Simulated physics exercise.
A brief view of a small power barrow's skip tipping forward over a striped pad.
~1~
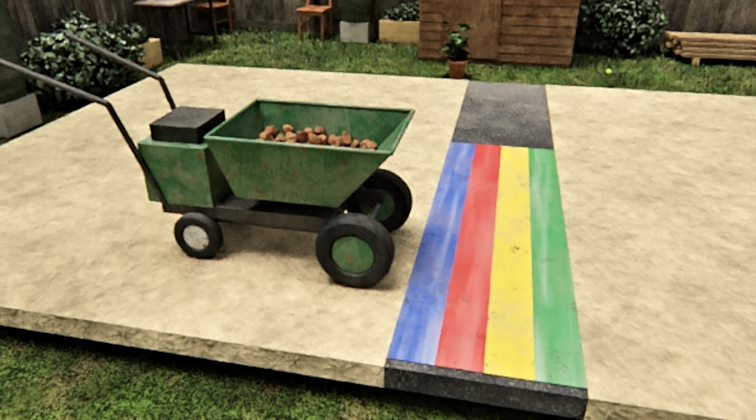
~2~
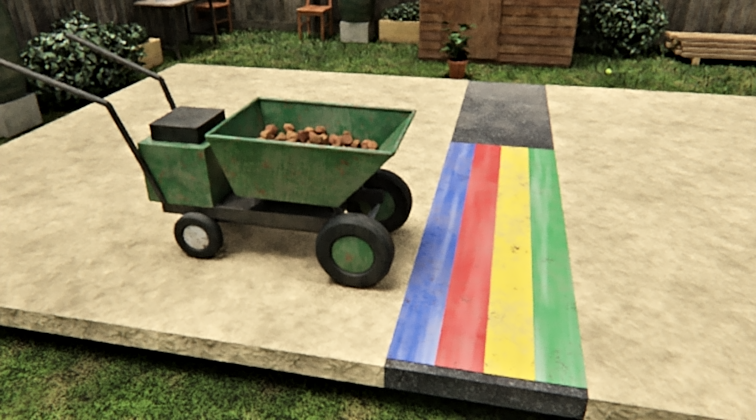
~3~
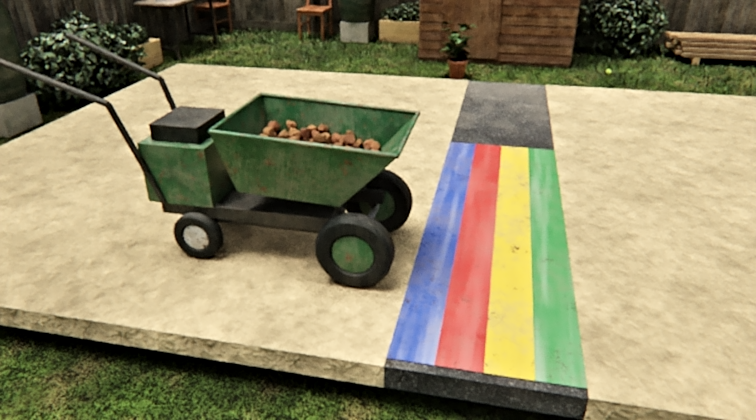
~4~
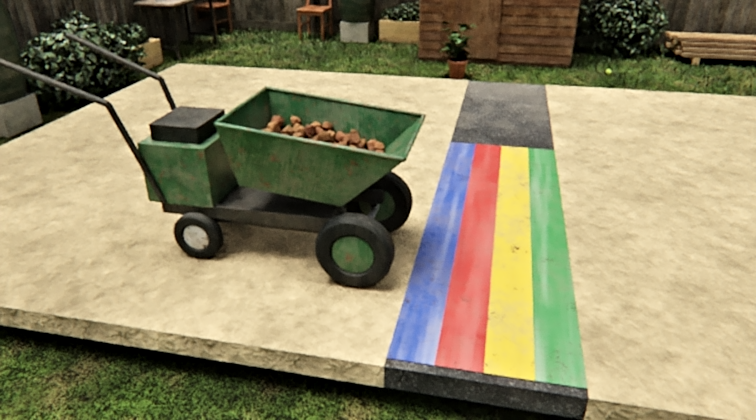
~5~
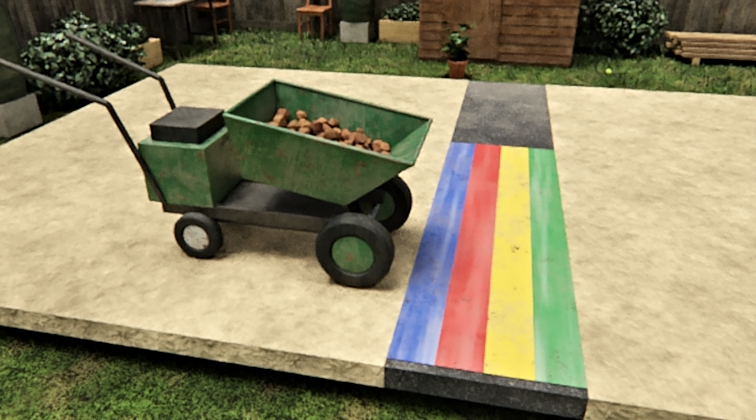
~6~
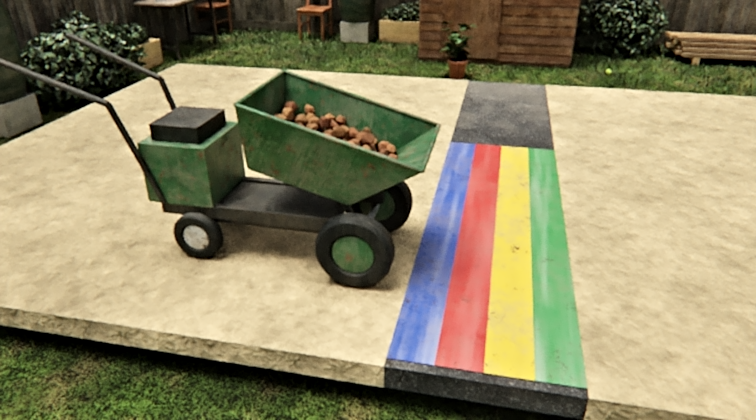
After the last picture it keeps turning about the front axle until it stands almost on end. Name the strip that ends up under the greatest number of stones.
That would be the yellow strip.
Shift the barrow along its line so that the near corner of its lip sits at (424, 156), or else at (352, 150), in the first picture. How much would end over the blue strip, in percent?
That would be roughly 0 in a hundred and then roughly 10 in a hundred.
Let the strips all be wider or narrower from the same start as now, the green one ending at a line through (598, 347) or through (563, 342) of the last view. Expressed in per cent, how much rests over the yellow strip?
About 40 %, then 30 %.
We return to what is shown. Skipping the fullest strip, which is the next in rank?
Number two is the green strip.
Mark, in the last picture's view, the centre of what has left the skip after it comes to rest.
Around (527, 270).
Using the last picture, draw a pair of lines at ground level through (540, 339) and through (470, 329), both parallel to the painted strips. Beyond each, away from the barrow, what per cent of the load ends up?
Close to 40 per cent, then close to 90 per cent.
Soon after the last picture, skip tipped steeply; all in the skip.
A little later, skip tipped right over; most in the skip; a small part over the red strip; a small part over the yellow strip.
Later still, skip tipped right over; a small part in the skip; a small part over the red strip; about a third over the yellow strip; about a quarter over the green strip; a small part off the paint.
At rest, skip tipped right over; a small part in the skip; none over the blue strip; about a quarter over the red strip; about a third over the yellow strip; about a quarter over the green strip; a small part off the paint.
